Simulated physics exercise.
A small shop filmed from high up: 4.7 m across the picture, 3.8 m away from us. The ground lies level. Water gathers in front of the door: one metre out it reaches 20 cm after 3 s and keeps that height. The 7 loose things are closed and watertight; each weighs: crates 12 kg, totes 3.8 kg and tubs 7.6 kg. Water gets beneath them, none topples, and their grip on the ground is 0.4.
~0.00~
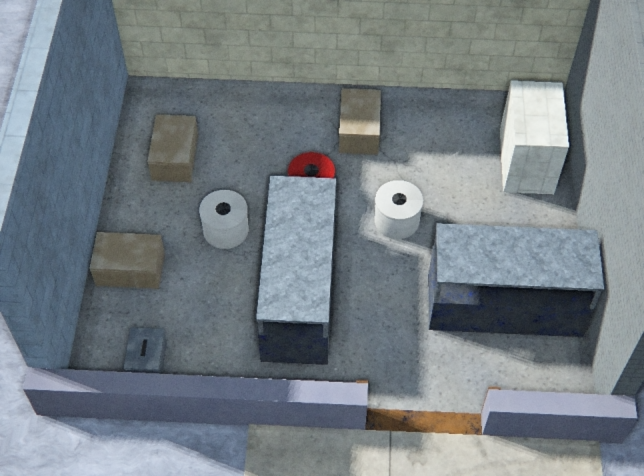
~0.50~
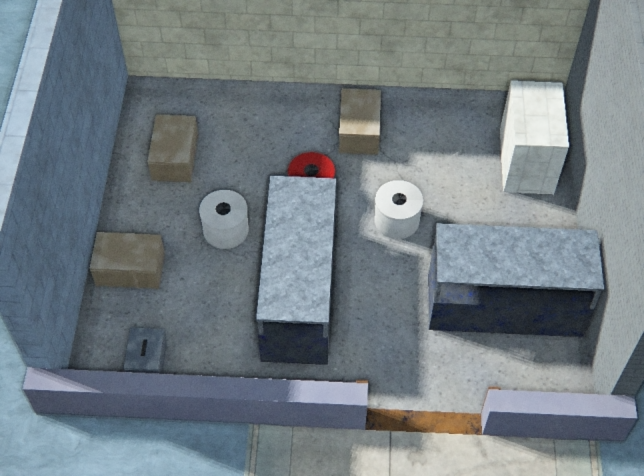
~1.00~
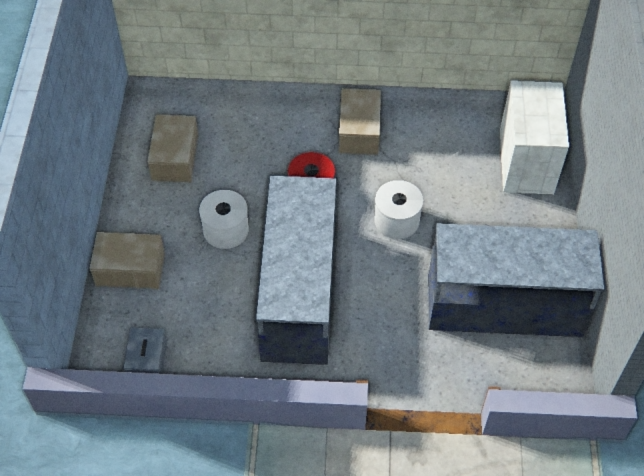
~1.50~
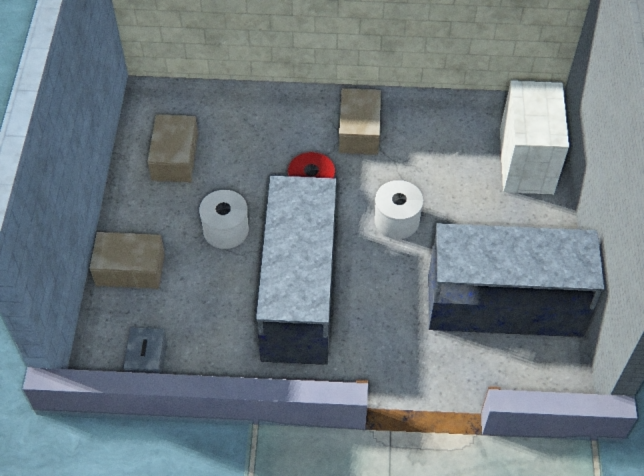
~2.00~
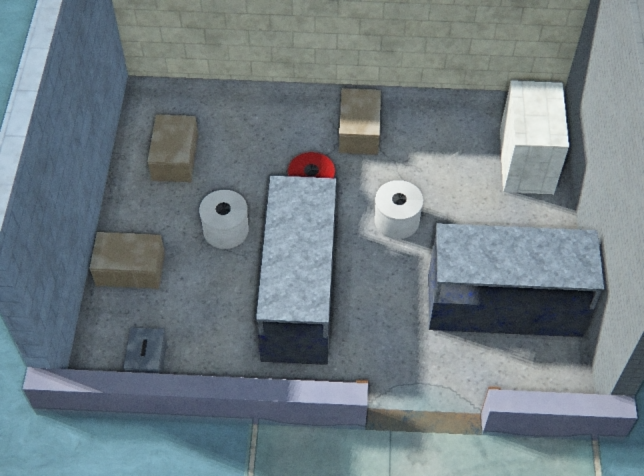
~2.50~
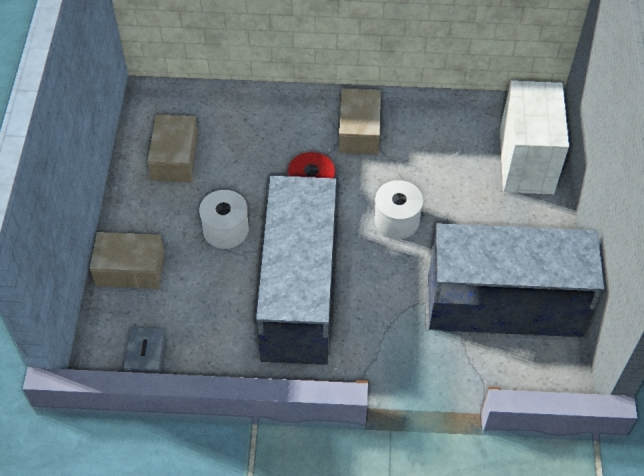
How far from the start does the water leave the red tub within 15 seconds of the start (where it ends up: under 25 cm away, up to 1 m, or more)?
Red tub slides a little.
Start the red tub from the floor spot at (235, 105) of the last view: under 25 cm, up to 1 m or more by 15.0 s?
It ends far away.
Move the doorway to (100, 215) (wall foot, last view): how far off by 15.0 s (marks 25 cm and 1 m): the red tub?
Then the red tub travels far.
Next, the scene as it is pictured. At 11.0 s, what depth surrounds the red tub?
Roughly 3 cm.
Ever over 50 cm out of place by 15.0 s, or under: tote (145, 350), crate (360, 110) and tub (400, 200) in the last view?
In turn: Less, more, past it.
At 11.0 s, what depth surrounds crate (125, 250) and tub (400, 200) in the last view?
About 4 and 12 cm.
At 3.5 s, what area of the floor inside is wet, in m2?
About 2.5 m2.
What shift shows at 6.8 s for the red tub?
Roughly 10 cm by then.
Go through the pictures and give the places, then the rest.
The red tub at (311, 171) rests on the ground; 0.0 m2 under water; 0 of 7 have shifted, in the first picture.
The red tub at (311, 171) rests on the ground; 0.0 m2 under water; 0 of 7 have shifted, in the second picture.
The red tub at (311, 171), on the bottom; 0.0 m2 under water; 0 of 7 have shifted, in the third picture.
The red tub at (311, 171) rests on the ground; 0.0 m2 under water; 0 of 7 have shifted, in the fourth picture.
The red tub at (311, 171), on the bottom; 0.1 m2 under water; 0 of 7 have shifted, in the fifth picture.
The red tub at (311, 171), on the bottom; 0.7 m2 under water; 0 of 7 have shifted, in the sixth picture.
After 3.5 s the red tub is near (311, 171), 0.0 m from its start, aground; 0 afloat.
After 6.8 s the red tub is near (299, 166), 0.1 m from its start, aground; 1 afloat.
After 11.0 s the red tub is near (299, 166), 0.1 m from its start, aground; 1 afloat.
After 15.0 s the red tub is near (269, 135), 0.6 m from its start, afloat; 6 afloat.
